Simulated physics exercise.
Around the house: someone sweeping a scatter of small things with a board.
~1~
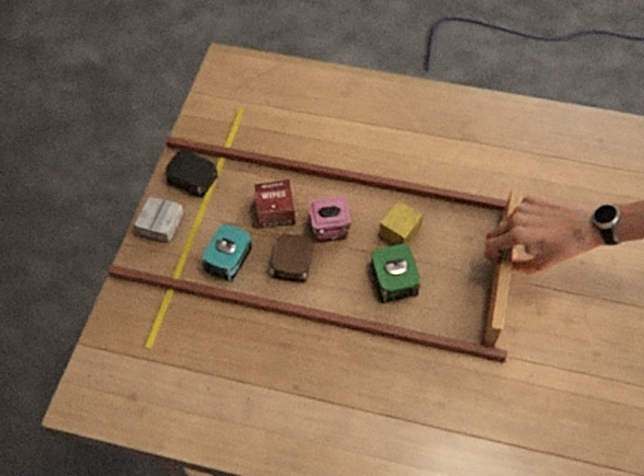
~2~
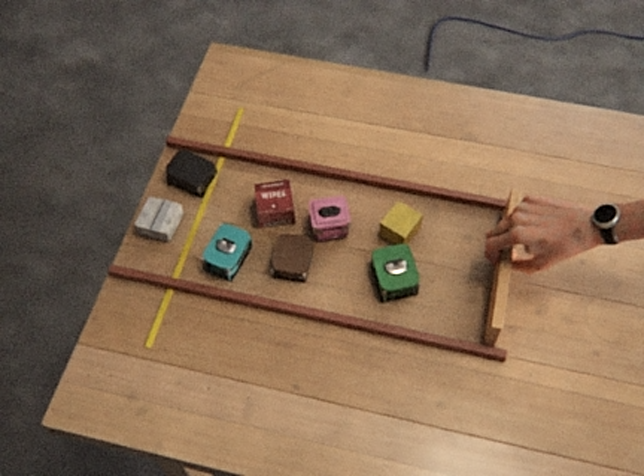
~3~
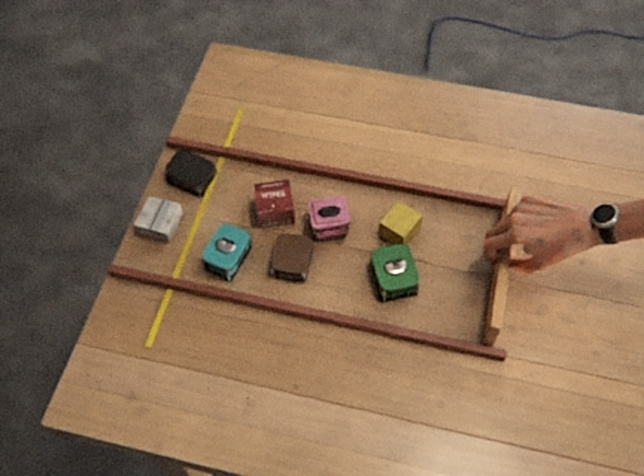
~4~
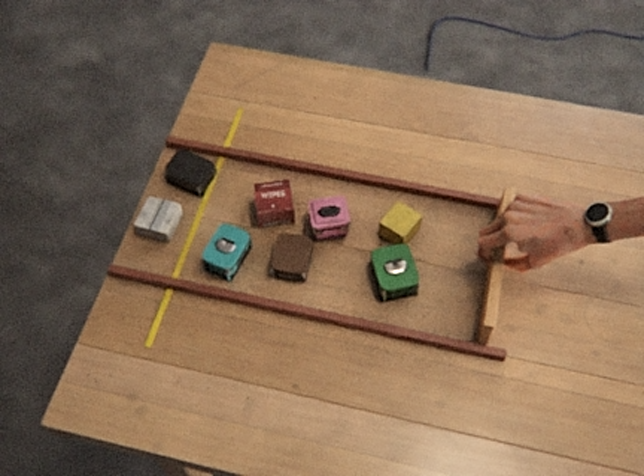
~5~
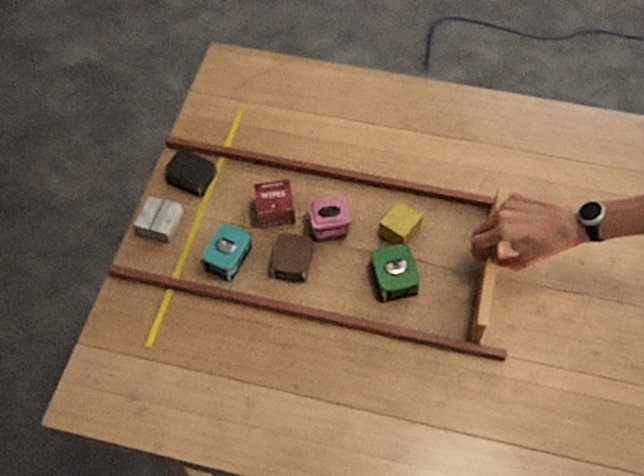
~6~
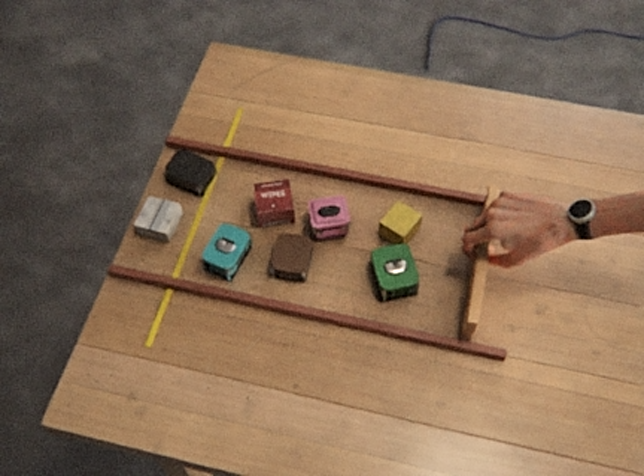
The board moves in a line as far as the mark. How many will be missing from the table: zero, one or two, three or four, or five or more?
In the end the number that fall off is three or four.
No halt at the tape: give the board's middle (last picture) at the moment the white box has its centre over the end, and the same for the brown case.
Its middle is around (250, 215) and around (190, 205).
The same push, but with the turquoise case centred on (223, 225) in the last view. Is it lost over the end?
From there it goes over.
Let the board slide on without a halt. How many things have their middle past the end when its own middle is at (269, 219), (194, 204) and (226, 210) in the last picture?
Past the end: 0, 4 and 2.
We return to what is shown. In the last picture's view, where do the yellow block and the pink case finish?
First (192, 187), then (161, 180).
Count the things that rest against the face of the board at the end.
It touches 2.
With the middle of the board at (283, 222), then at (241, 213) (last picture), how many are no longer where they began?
The counts are 7 and 8.
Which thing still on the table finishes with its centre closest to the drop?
Foremost is the brown case.
Soon after, none off yet; white box at rest near (159, 219); black case at rest near (191, 173); turquoise case at rest near (227, 252).
After that, none off yet; white box at rest near (159, 219); black case at rest near (191, 173); turquoise case moving near (217, 252).
And then, none off yet; white box displaced about its own width near (128, 209); black case tilting a little near (142, 162); turquoise case displaced well along near (147, 237).
In the end, the number that fall off is three or four; gone, red box, turquoise case, black case and white box.
